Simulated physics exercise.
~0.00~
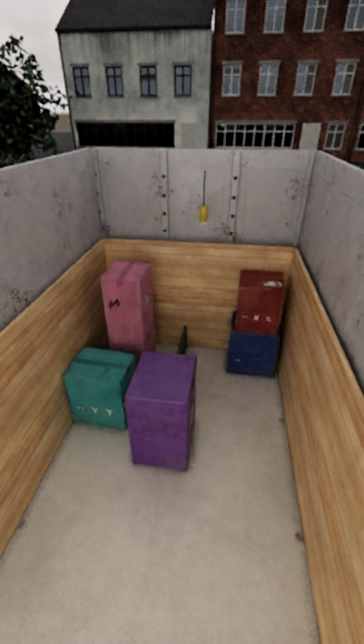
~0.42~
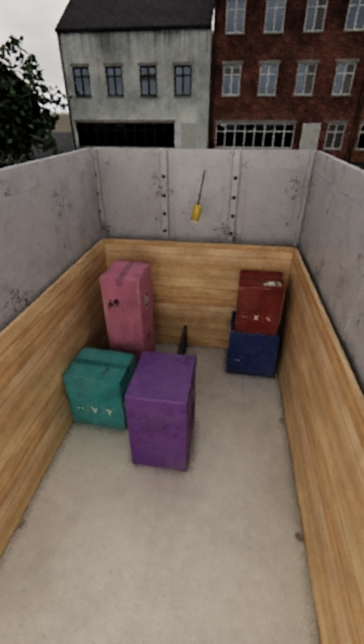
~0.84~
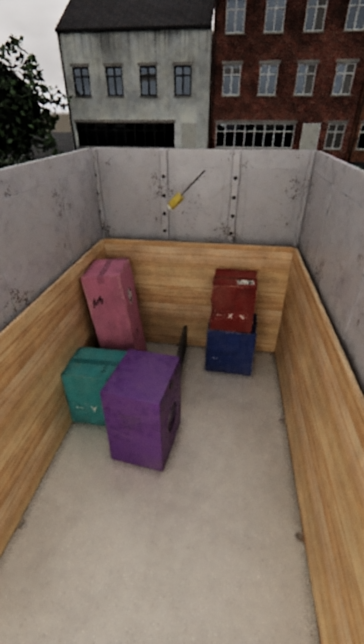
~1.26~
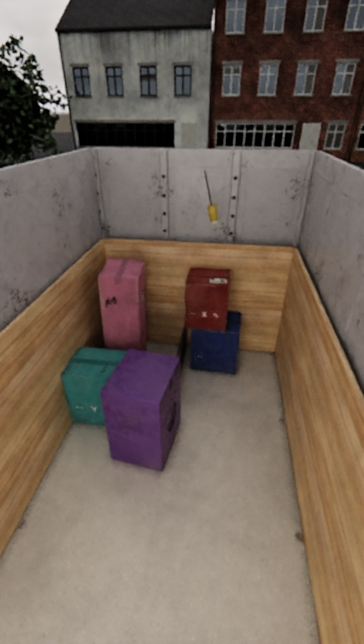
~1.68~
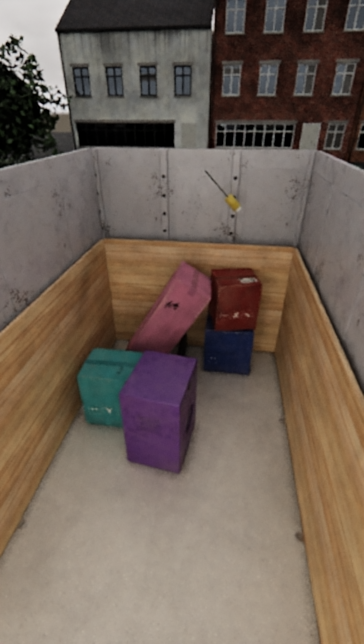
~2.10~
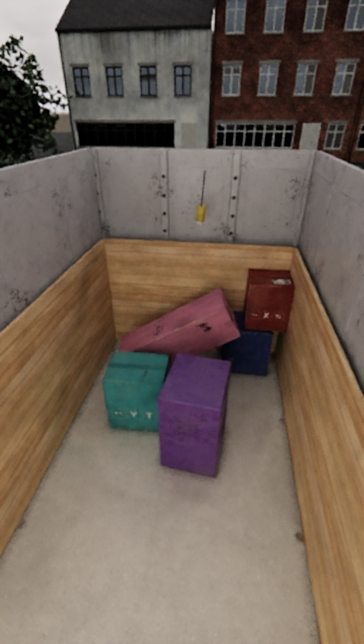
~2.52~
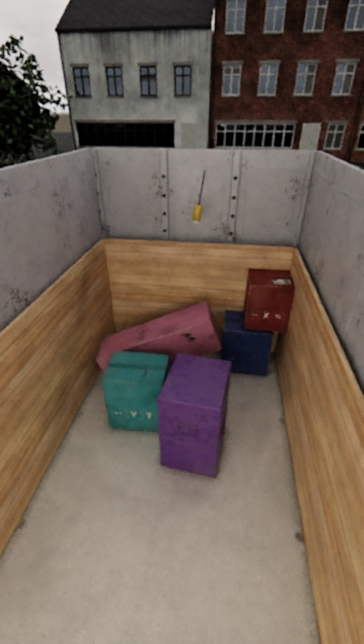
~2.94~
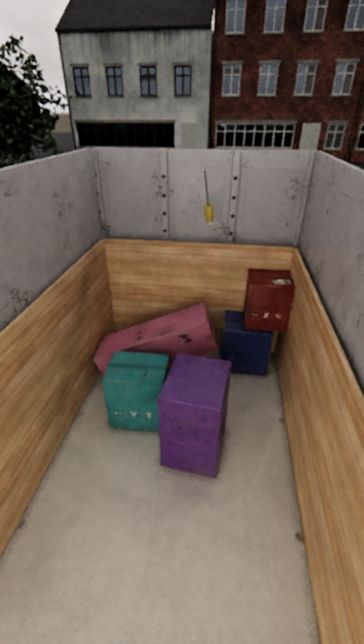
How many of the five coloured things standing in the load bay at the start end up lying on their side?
One of them ends up on its side, the tall pink box. The other four are still upright.
A tall pink box stands at the back left of a wood-lined load bay, seen from above and behind, with buildings ahead. Turquoise and purple boxy things stand in front of it, while a red box sits on a blue one at the back right. A small yellow lamp swings, and most of the load shifts left, the red and blue boxes going farthest. Then everything slides right, and the pink box leans over and drops onto its side. It settles slightly back to the left behind the turquoise box, while the others stay upright, the red one sitting off-centre on the blue.
